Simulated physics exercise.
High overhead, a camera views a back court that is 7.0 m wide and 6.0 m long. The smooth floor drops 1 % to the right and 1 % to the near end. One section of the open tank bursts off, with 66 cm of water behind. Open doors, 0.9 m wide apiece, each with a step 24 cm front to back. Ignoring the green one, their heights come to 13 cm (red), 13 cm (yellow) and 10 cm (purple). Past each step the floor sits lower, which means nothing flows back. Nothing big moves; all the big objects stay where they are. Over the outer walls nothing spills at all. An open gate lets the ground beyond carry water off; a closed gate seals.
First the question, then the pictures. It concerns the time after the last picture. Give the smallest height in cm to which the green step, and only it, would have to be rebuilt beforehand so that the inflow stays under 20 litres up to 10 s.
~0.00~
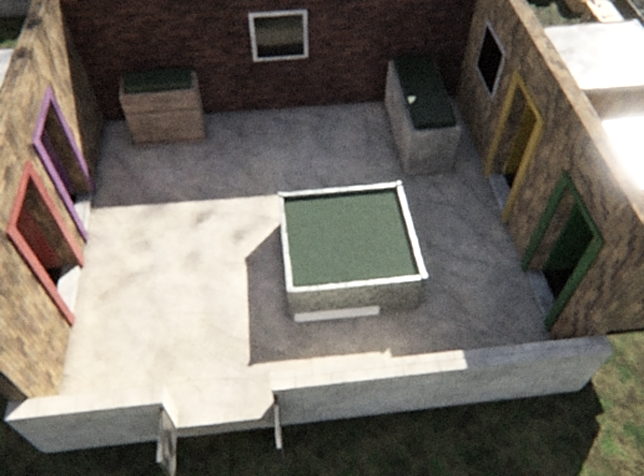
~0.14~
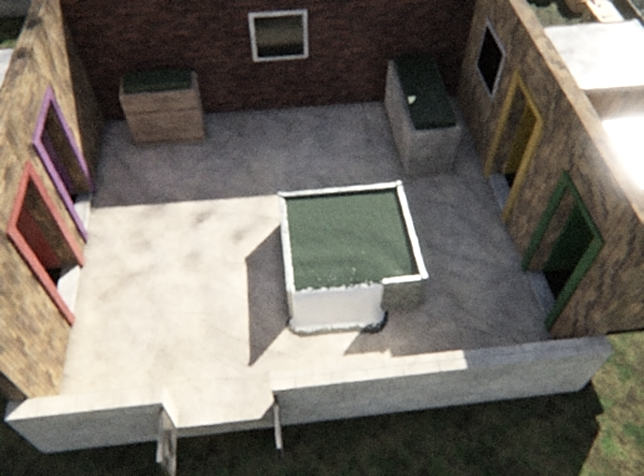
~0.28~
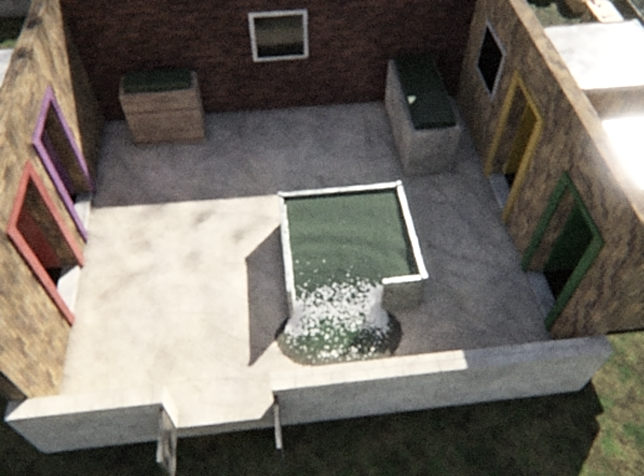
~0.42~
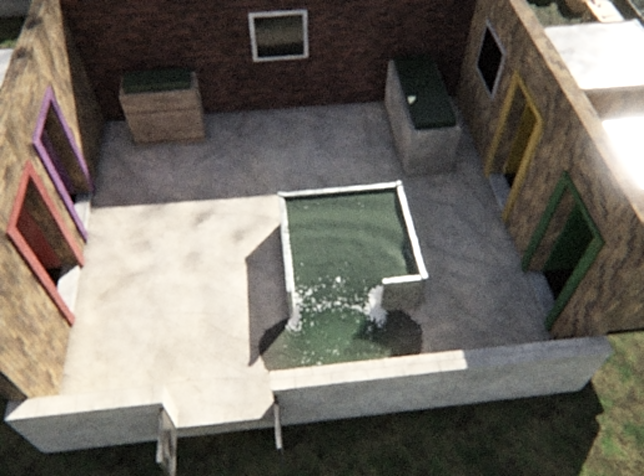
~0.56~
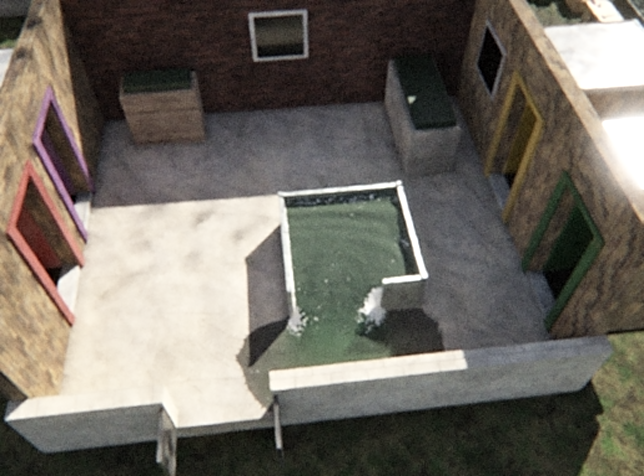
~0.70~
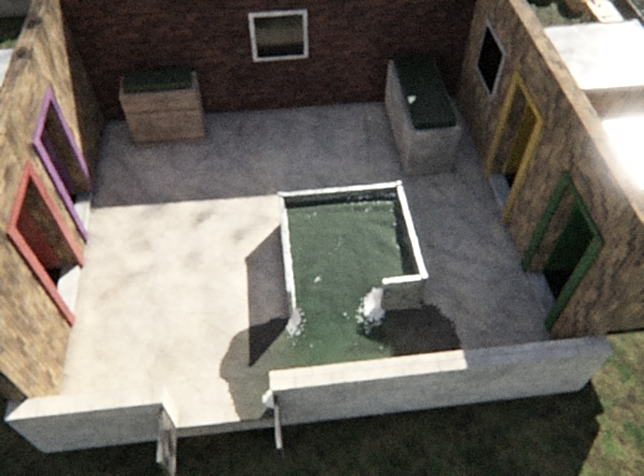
Roughly 16 cm.
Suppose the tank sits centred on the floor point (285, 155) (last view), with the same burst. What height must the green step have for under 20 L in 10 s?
A minimum of about 9.5 cm.
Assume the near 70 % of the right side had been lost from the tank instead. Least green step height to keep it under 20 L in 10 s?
The answer is some 34 cm.
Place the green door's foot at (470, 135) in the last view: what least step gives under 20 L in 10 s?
10.5 cm.
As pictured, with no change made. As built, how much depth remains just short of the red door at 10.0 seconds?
About 2.0 cm.
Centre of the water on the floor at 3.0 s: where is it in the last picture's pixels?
I'd say around (330, 314).
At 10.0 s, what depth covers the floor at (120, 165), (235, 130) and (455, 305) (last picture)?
Roughly 4, 2 and 3 centimetres.
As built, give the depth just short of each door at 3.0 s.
Red door 11 cm, yellow door 5 cm, purple door 0 cm, green door 18 cm.
After 1.4 s water covers 15 % of the floor, deepest (48 cm) near (340, 391); it has not reached the green door.
After 3.0 s water covers 40 % of the floor, deepest (27 cm) near (554, 368); 18 cm at the green door, 54 litres in over its 6 cm step.
After 10.0 s water covers 95 % of the floor, deepest (10 cm) near (493, 238); 7 cm at the green door, 175 litres in over its 6 cm step.
At the green door as built, the water arrived by 1.8 s and peaked near 19 cm at 2.4 s.
Run again over the same 10 s with other heights there, 29 litres in over 14.5 cm, 5 litres over 19.5 cm. The limit of 20 litres is kept from about 16 cm up.
